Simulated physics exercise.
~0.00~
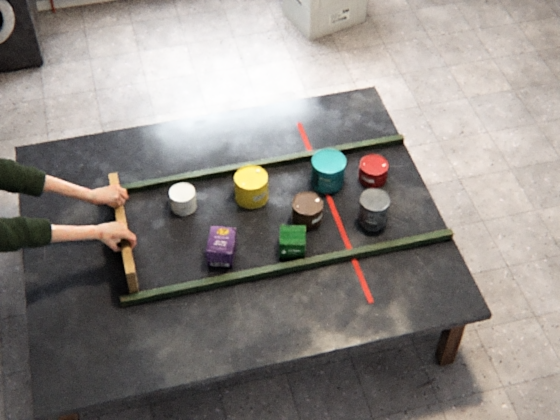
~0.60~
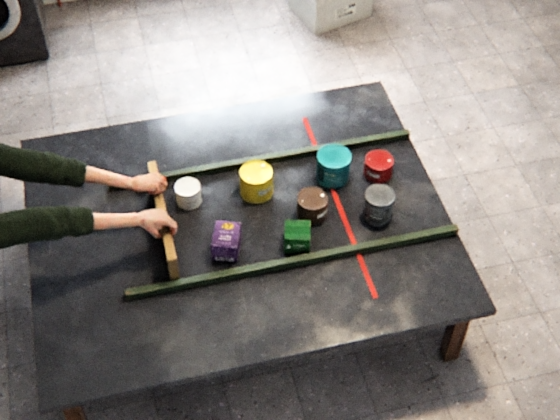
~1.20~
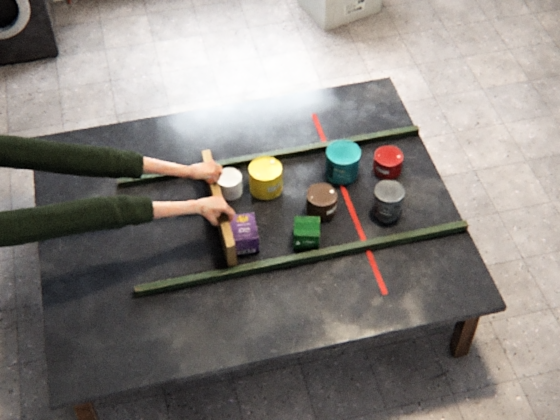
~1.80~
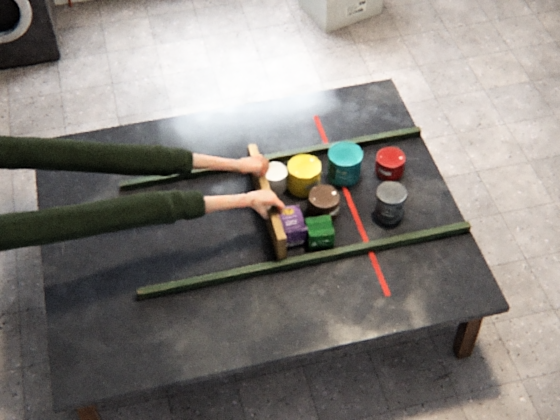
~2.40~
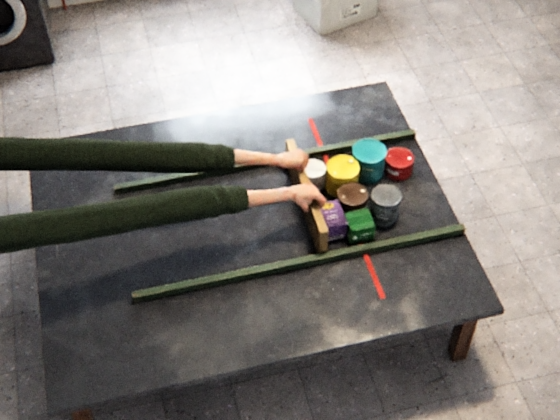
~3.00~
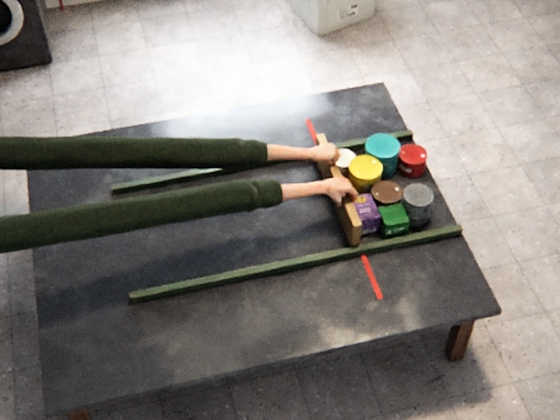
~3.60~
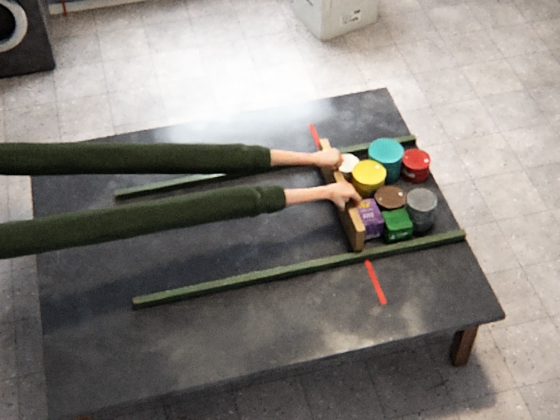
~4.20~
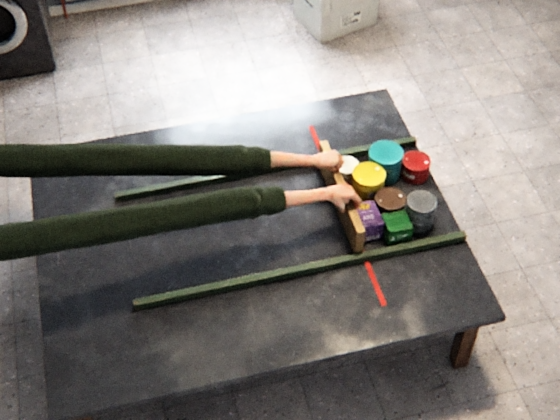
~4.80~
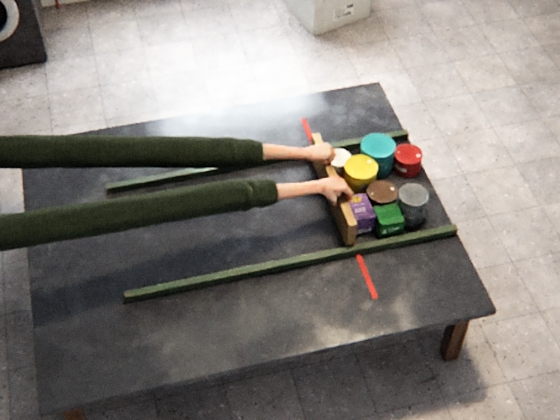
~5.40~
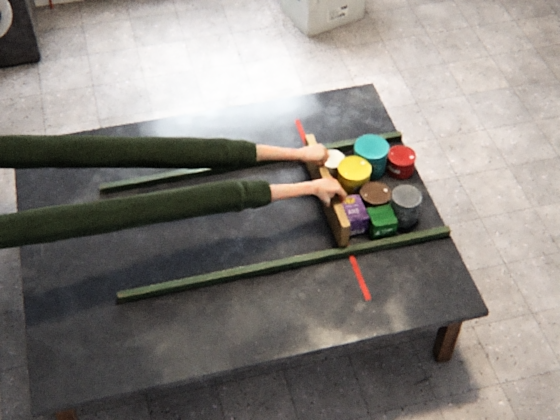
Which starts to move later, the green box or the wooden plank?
The green box starts later. The hands are already pushing the plank to the right while the green box is still standing in its place.
